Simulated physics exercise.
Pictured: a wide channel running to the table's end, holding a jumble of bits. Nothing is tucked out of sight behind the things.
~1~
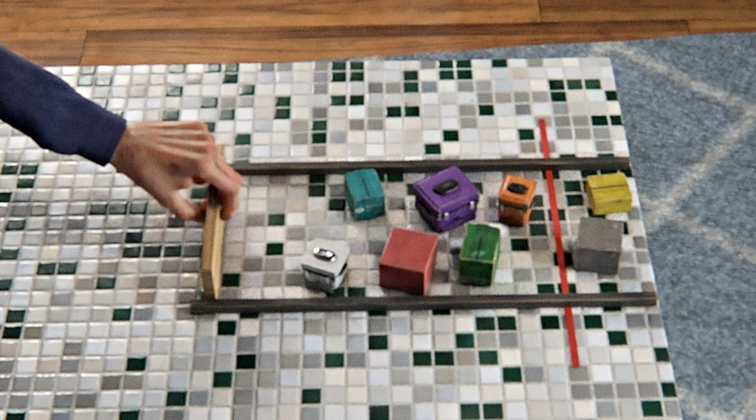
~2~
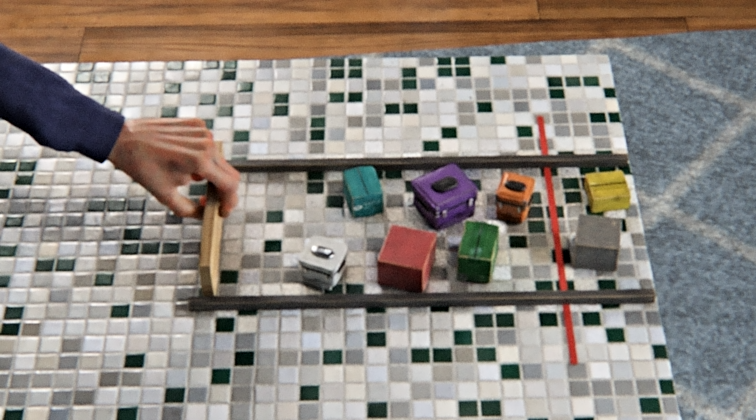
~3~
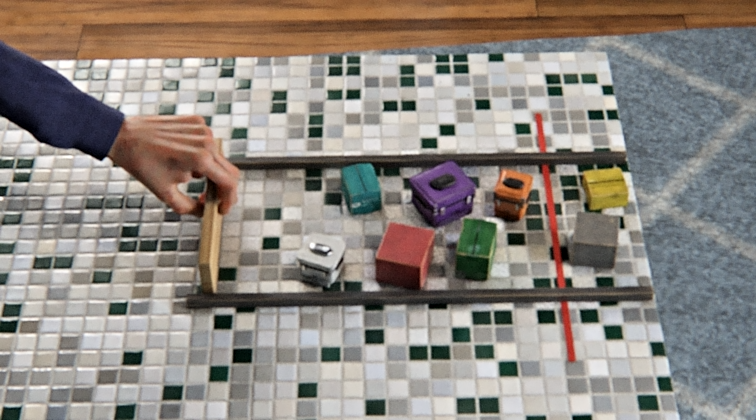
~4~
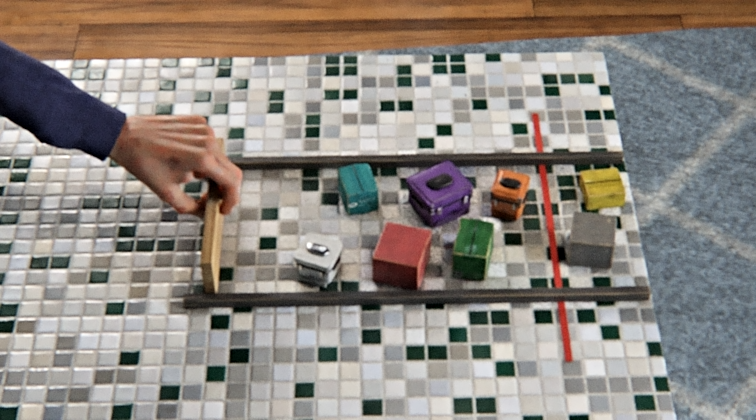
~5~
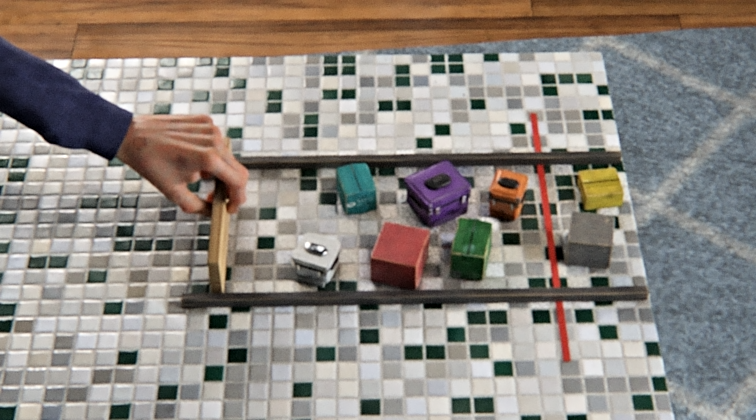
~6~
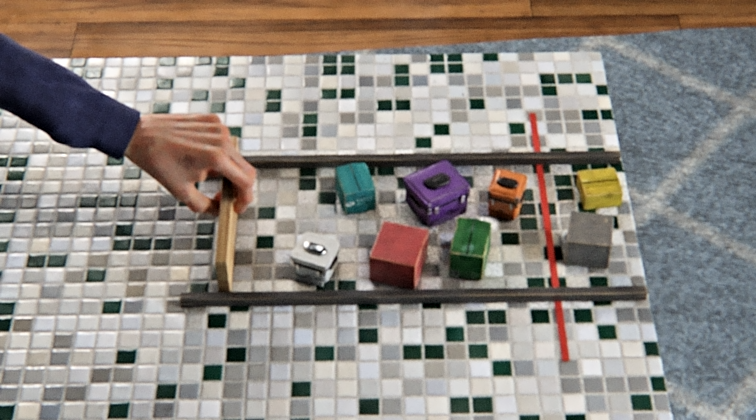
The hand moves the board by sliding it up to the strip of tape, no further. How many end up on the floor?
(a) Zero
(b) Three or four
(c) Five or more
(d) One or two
(b) Three or four.
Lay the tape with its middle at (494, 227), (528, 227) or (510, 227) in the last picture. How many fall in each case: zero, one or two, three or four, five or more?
No fall at all; either one or two; one to two.
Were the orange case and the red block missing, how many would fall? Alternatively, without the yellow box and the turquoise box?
The first count is 2 and the second is 2.
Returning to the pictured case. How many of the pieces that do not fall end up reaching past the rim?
Expected count: 0.
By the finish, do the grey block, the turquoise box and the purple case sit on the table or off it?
Taking them in turn, the grey block ends up down, then the turquoise box is still there, and finally the purple case is still there.
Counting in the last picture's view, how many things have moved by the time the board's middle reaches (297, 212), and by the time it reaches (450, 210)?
Tally: 1; 7.
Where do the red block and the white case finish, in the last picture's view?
Roughly (616, 253), and the other roughly (572, 250).
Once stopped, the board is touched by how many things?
Well, it touches 2.
A little later, none off yet; yellow box at rest near (599, 189); grey block at rest near (589, 240); orange case at rest near (507, 194).
Next, none off yet; yellow box at rest near (599, 189); grey block at rest near (589, 240); orange case moving near (516, 197).
Later still, none off yet; yellow box shifted a little near (620, 187); grey block shifted about its own width near (635, 238); orange case shifted well along near (589, 197).
When it is over, the number that fall off is three or four; down, green box, orange case, grey block and yellow box.
